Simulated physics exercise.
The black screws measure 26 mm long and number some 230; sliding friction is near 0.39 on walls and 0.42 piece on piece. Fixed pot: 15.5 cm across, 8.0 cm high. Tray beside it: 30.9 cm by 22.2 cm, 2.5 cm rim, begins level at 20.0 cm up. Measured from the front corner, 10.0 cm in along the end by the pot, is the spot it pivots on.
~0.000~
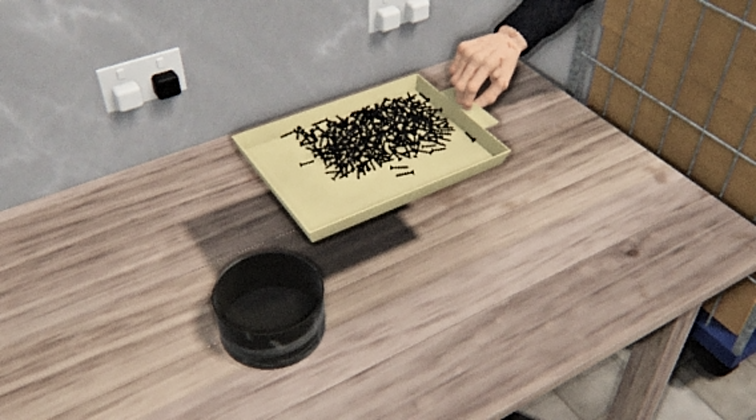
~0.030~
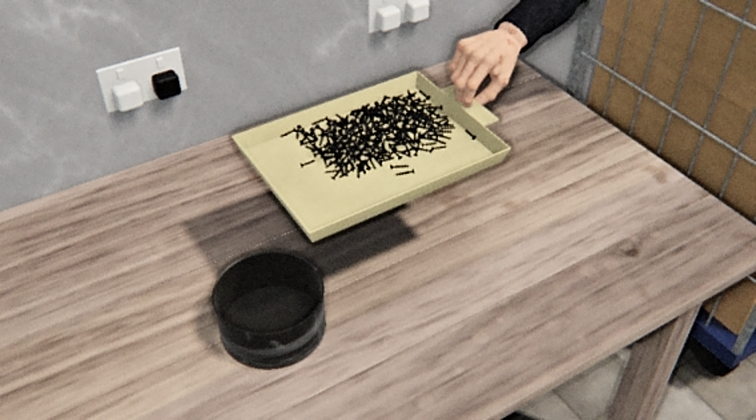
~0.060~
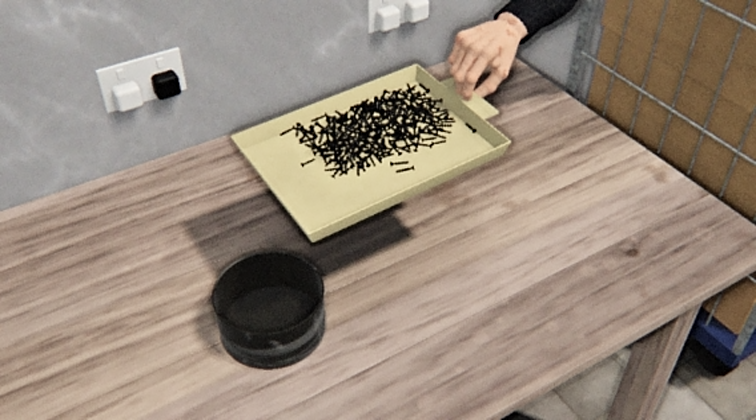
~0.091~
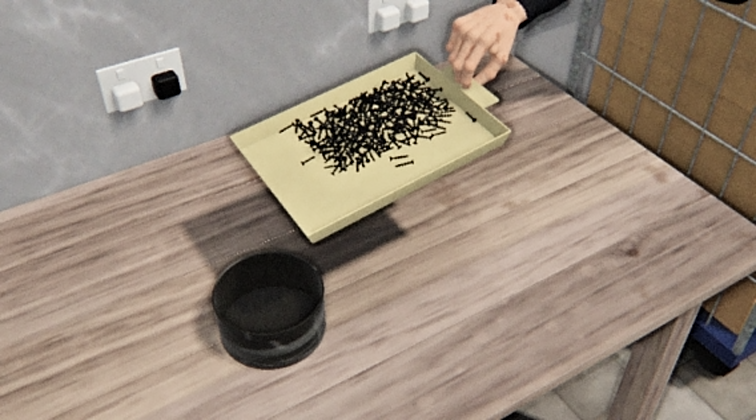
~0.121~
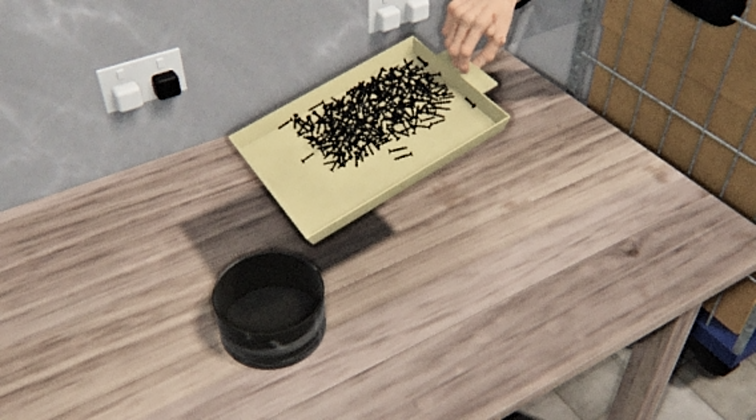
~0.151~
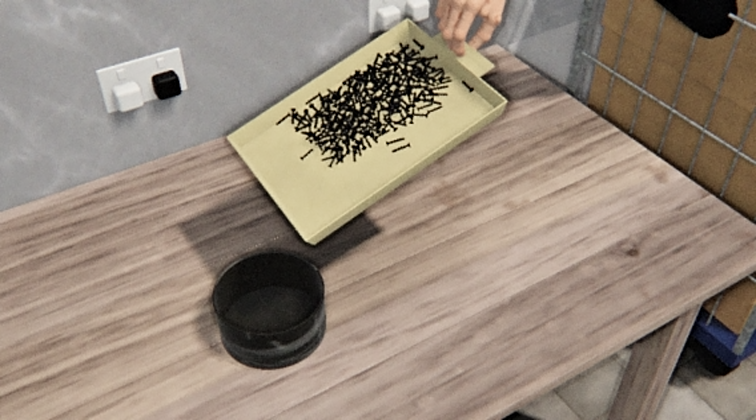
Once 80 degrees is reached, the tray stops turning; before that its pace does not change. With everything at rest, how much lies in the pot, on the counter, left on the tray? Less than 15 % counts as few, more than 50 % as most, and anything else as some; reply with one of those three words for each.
Here it is: Pot: Some, counter: Most, left on the tray: Few.
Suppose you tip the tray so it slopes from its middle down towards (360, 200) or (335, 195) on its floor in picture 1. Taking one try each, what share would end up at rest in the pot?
The share comes to roughly 20 in a hundred, then roughly 50 in a hundred.
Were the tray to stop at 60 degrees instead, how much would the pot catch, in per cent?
In that case it comes to about 30 in a hundred.
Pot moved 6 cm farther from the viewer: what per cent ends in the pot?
30 per cent.
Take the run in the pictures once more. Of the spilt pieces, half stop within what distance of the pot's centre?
About 18 cm from the centre.
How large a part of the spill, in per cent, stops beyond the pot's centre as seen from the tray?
About 100 percent of the spill.
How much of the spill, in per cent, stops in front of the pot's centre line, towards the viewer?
Some 30 per cent.
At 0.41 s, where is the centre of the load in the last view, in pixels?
(283, 104) or thereabouts.
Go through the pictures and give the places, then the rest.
In the first frame, tray tilt 0 degrees, front corners at (312, 227) and (503, 149); middle of the pieces at (377, 137); pot at (268, 291).
In the second frame, tray tilt 1 degrees, front corners at (312, 227) and (503, 147); middle of the pieces at (377, 135).
In the third frame, tray tilt 3 degrees, front corners at (311, 228) and (503, 141), lowest corner left front; middle of the pieces at (377, 131).
In the fourth frame, tray tilt 7 degrees, front corners at (310, 230) and (503, 130), lowest corner left front; middle of the pieces at (376, 124).
In the fifth frame, tray tilt 13 degrees, front corners at (309, 232) and (502, 116), lowest corner left front; middle of the pieces at (374, 115).
In the sixth frame, tray tilt 19 degrees, front corners at (308, 234) and (499, 101), lowest corner left front; middle of the pieces at (371, 105); pot at (269, 291). Its pace works out near 210 degrees a second.
Then, at 0.31 s, tilt 52 degrees; the tray holds 100 %, the pot 0 %.
After 0.41 s, tilt 72 degrees; the tray holds 100 %, the pot 0 %.
Then, at 0.65 s, tilt 80 degrees; the tray holds 5 %, the pot 30 %.
In the end, at 2.0 s, pot 35 %, counter 65 %, tray 0 %.
